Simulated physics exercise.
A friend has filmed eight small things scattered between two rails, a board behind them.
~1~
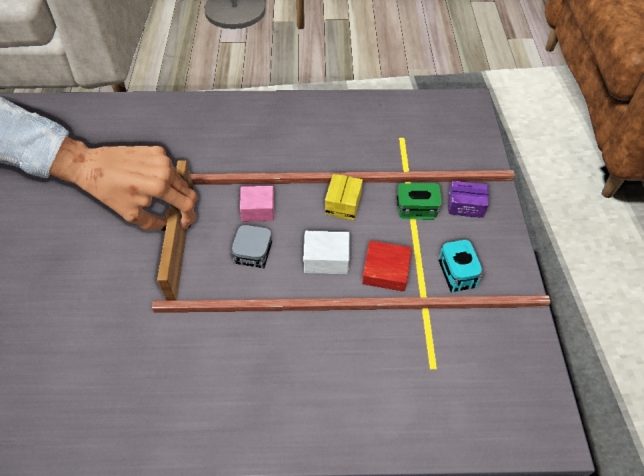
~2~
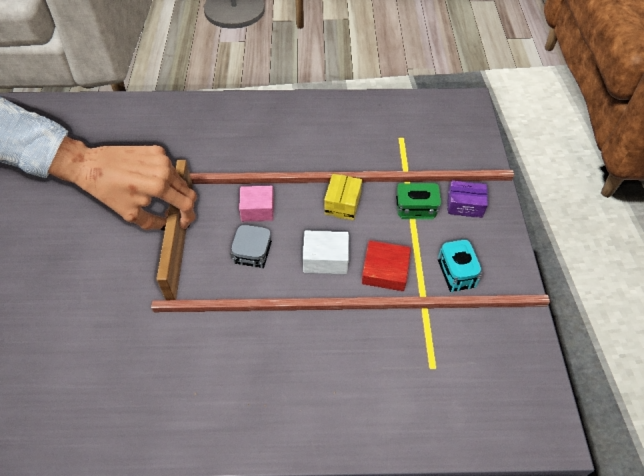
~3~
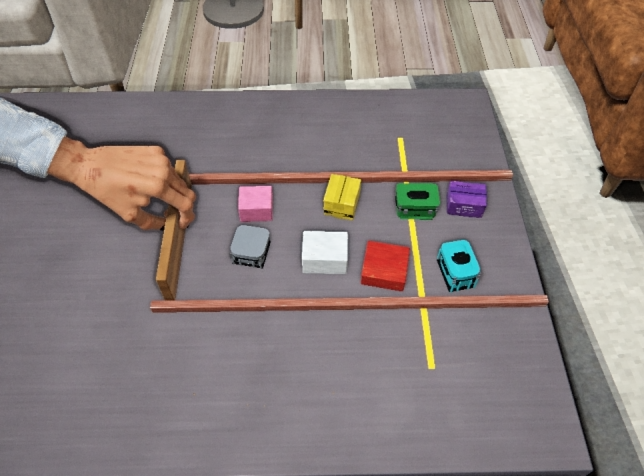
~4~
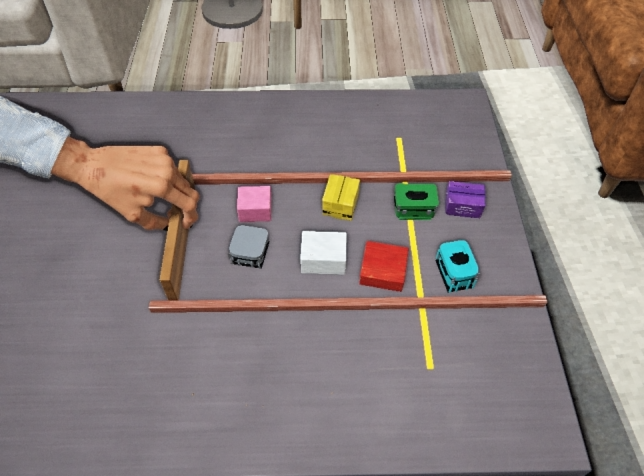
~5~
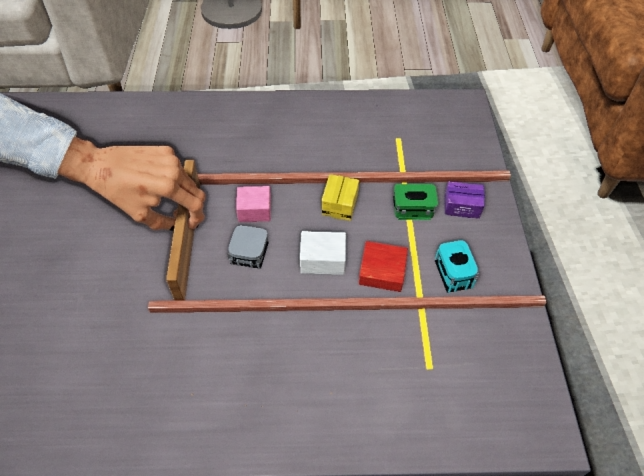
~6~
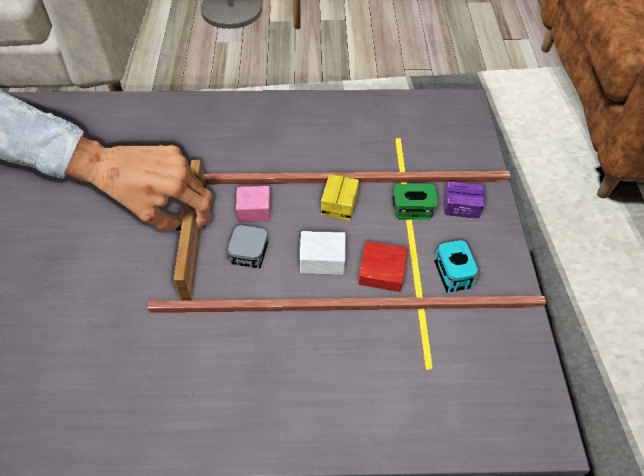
On a dark tabletop, a hand nudges a wooden board slightly right behind eight small objects.
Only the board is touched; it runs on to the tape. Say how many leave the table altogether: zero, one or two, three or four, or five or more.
As it turns out, the number that fall off is one or two.
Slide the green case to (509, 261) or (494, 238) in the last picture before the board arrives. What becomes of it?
Place by place, it is lost; remains up.
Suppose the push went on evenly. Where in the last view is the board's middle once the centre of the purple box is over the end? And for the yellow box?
Near (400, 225) and (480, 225).
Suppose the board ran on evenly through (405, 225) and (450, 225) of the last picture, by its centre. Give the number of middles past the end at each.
It would be 2 and 4.
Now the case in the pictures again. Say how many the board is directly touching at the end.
In contact: 2.
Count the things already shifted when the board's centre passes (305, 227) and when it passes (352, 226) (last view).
By then 5, and 8.
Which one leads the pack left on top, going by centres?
Foremost is the red block.
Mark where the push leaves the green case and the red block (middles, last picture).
The green case at (491, 201), the red block at (514, 271).
A little later, none off yet; purple box at rest near (464, 200); turquoise case at rest near (456, 266); green case at rest near (414, 202).
Next, none off yet; purple box at rest near (464, 200); turquoise case at rest near (458, 267); green case at rest near (414, 202).
Later still, none off yet; purple box shifted about its own width near (492, 198); turquoise case shifted about its own width near (513, 272); green case shifted about its own width near (455, 201).
When it is over, the number that fall off is one or two; down, turquoise case and purple box.
